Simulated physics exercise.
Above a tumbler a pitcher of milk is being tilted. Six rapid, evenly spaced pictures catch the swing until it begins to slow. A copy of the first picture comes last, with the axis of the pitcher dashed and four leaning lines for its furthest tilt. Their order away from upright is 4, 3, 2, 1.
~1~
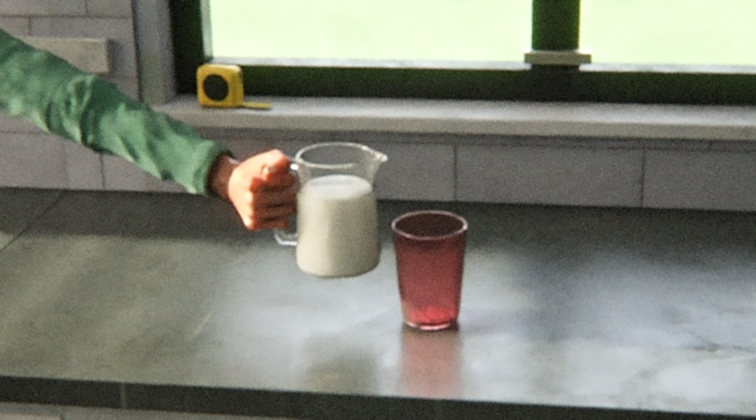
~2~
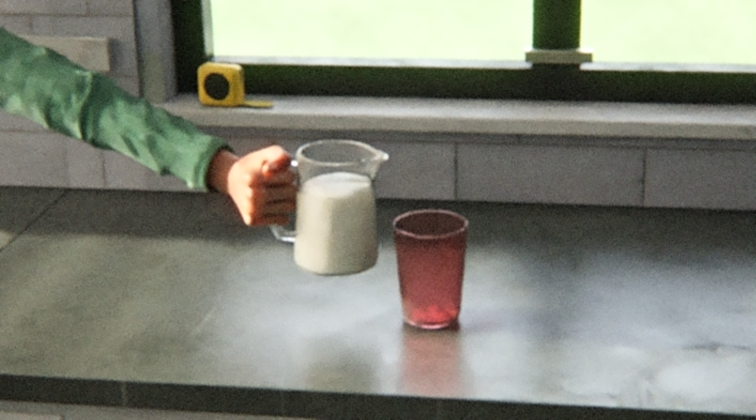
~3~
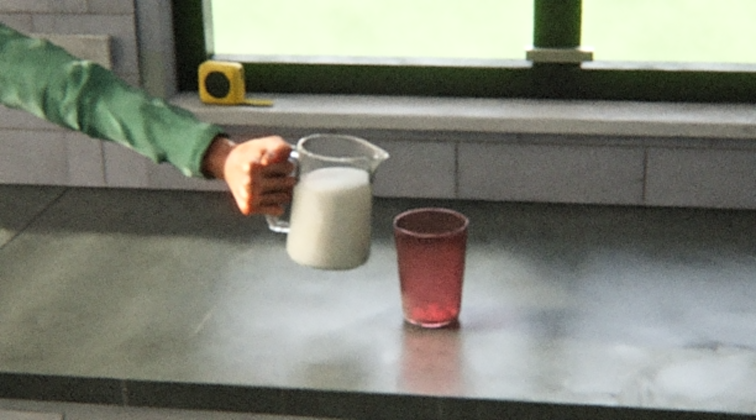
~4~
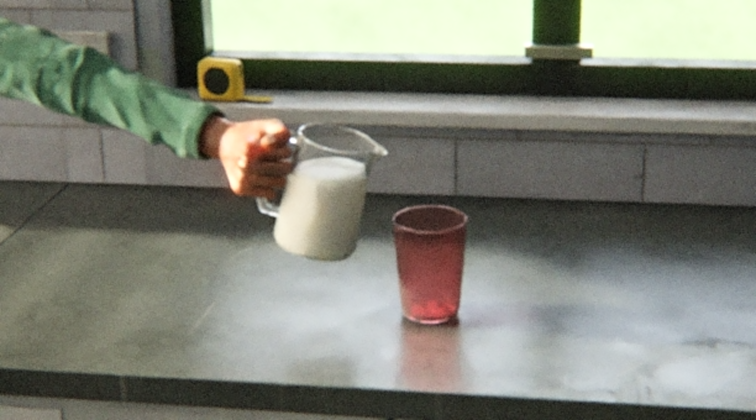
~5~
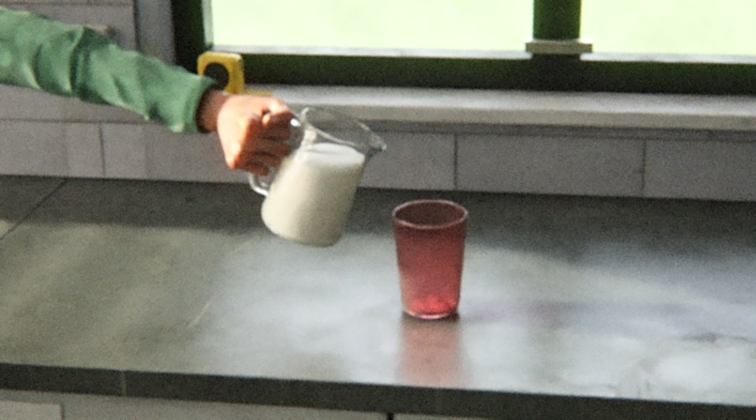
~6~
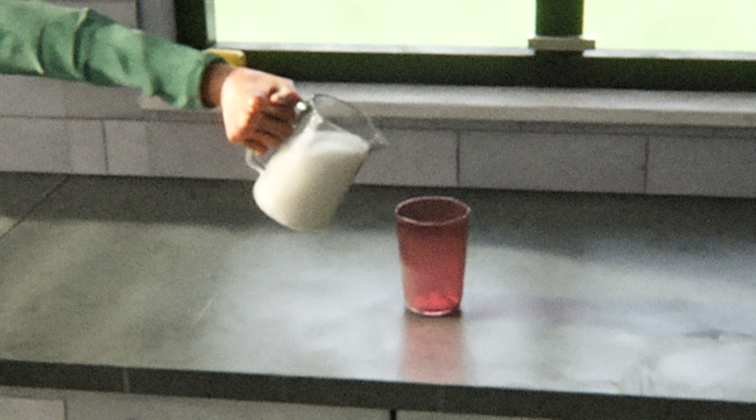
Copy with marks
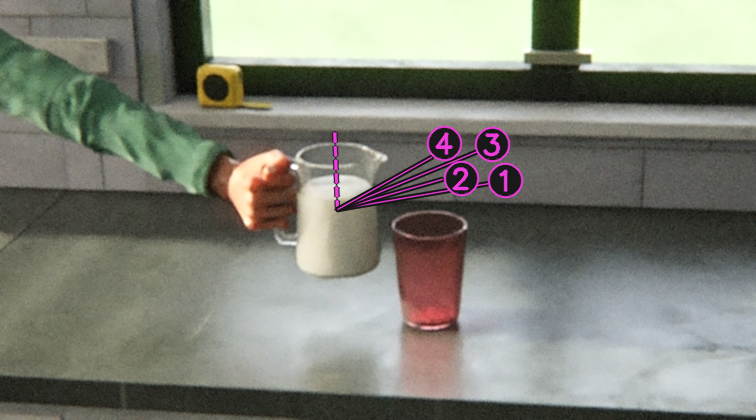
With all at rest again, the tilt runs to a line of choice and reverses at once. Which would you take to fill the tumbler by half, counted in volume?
2 works best here.
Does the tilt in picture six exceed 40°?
No, it does not.
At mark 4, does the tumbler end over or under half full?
Under.
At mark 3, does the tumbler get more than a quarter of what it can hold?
Yes.
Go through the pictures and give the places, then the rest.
In the first picture, upright, lip at (385, 159); rim of the tumbler round (430, 224); nothing has left yet.
In the second picture, upright, lip at (386, 157); nothing has left yet.
In the third picture, tipped about 6°, lip at (386, 156); nothing has left yet.
In the fourth picture, tipped about 13°, lip at (385, 152); nothing has left yet.
In the fifth picture, tipped about 21°, lip at (384, 147); nothing has left yet.
In the sixth picture, tipped about 30°, lip at (386, 144); nothing has left yet.
On the marked copy, 1 at (488, 183); 2 at (442, 179); 3 at (477, 151); 4 at (432, 157).
With 1, the tumbler ends with about 63 % of what it can hold.
With 2, the tumbler ends with about 49 % of what it can hold.
With 3, the tumbler ends with about 34 % of what it can hold.
With 4, the tumbler ends with about 21 % of what it can hold.
